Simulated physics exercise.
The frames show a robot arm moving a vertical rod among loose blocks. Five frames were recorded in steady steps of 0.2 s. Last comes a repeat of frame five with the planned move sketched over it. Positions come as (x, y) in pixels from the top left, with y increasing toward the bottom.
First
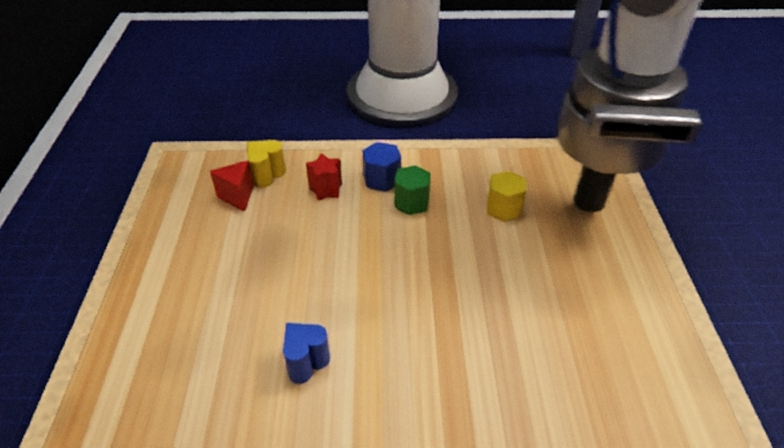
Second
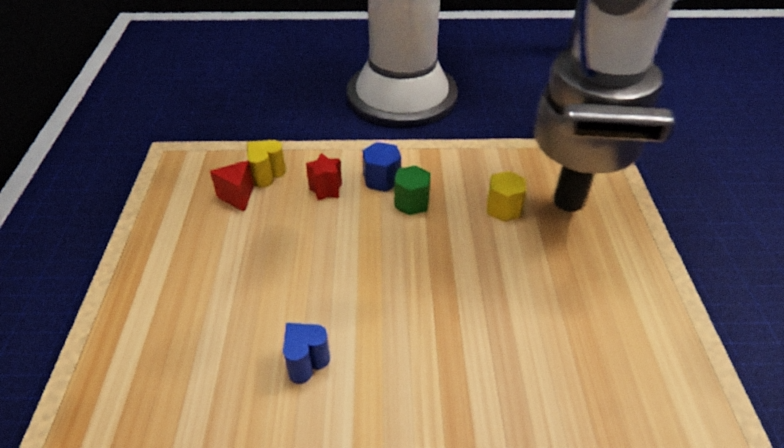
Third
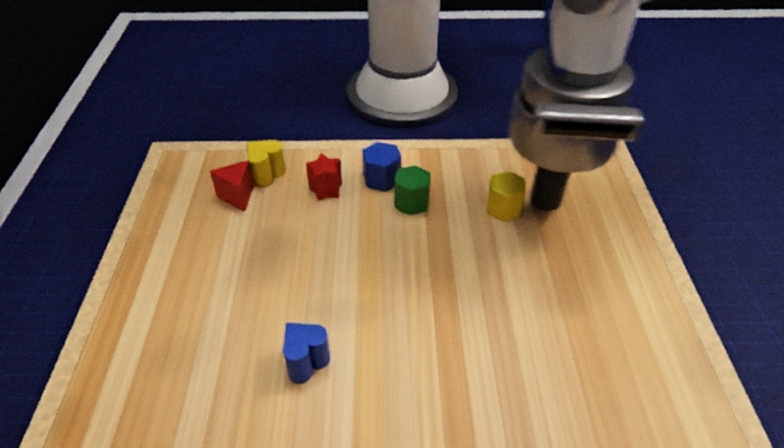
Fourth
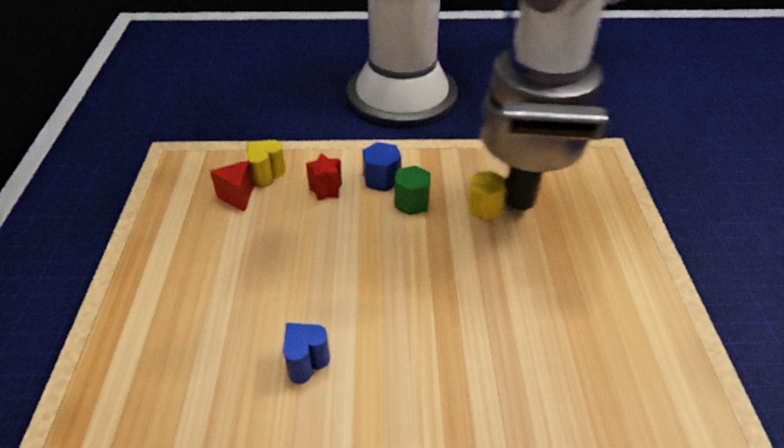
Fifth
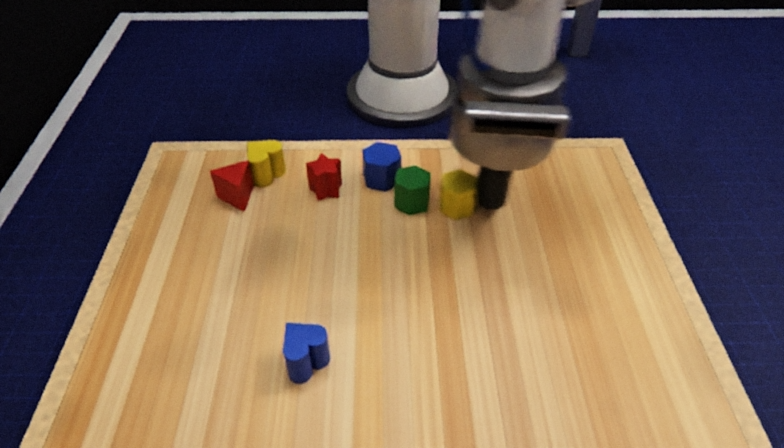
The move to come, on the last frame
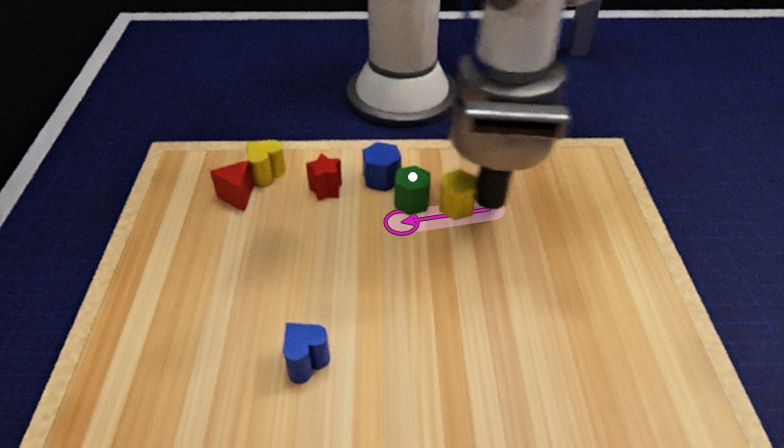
To begin with, a robot arm holds a dark vertical rod near the right side of a wooden board, with colourful blocks scattered to its left. The rod moves left until it reaches the yellow hexagon, then pushes it left, closer to the green hexagon, while the other blocks stay still.
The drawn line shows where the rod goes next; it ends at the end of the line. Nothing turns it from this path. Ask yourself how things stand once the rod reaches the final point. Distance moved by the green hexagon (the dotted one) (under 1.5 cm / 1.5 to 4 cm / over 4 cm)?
Goes over 4 cm.
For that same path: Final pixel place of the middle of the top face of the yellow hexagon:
I think it will end close to (370, 187).
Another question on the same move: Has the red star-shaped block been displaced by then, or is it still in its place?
Moved.
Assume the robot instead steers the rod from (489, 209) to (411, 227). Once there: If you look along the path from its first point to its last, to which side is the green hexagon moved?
To the right.
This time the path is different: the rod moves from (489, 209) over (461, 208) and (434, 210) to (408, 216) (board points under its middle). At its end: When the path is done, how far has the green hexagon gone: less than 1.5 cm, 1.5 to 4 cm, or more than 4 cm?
Displacement: Past 4 cm.
The line goes from (489, 209) to (402, 222); the dot is on the green hexagon.
The first path, step by step. One third of the way, rod at (461, 204); green hexagon at (396, 176); yellow hexagon at (429, 183).
Two thirds of the way, rod at (432, 208); blue hexagon at (377, 152), turned 25° clockwise; green hexagon at (367, 177), turned 15° clockwise; yellow hexagon at (399, 186), turned 15° clockwise.
At the end, rod at (402, 212); red star-shaped block at (316, 160); blue hexagon at (376, 152), turned 25° clockwise; green hexagon at (343, 173), turned 25° clockwise; yellow hexagon at (370, 187), turned 25° clockwise.
